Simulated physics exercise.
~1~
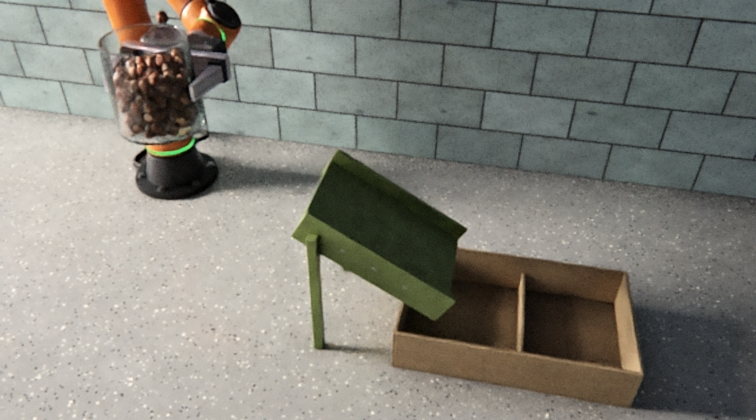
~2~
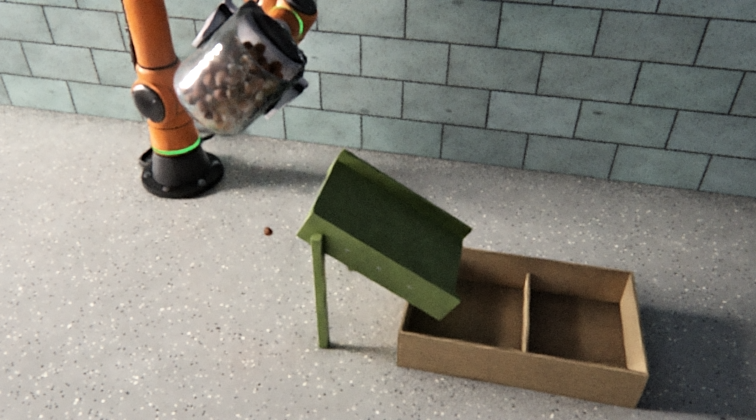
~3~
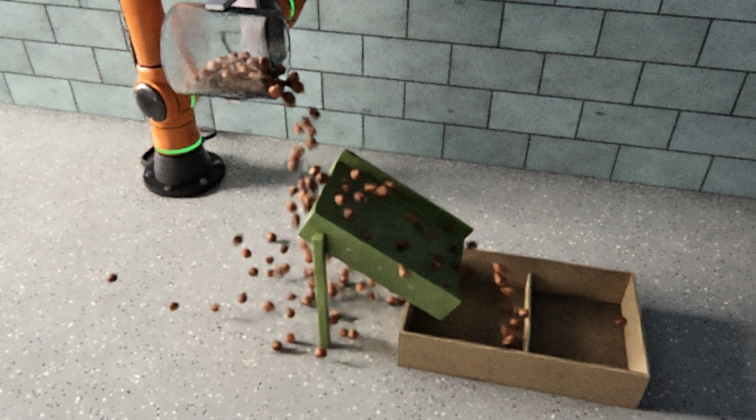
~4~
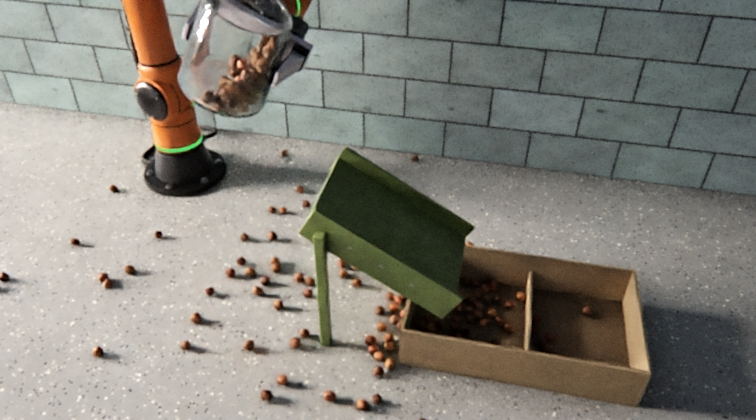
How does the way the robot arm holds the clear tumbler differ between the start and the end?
At the start the tumbler is held upright, while at the end it is leaning over to the right.
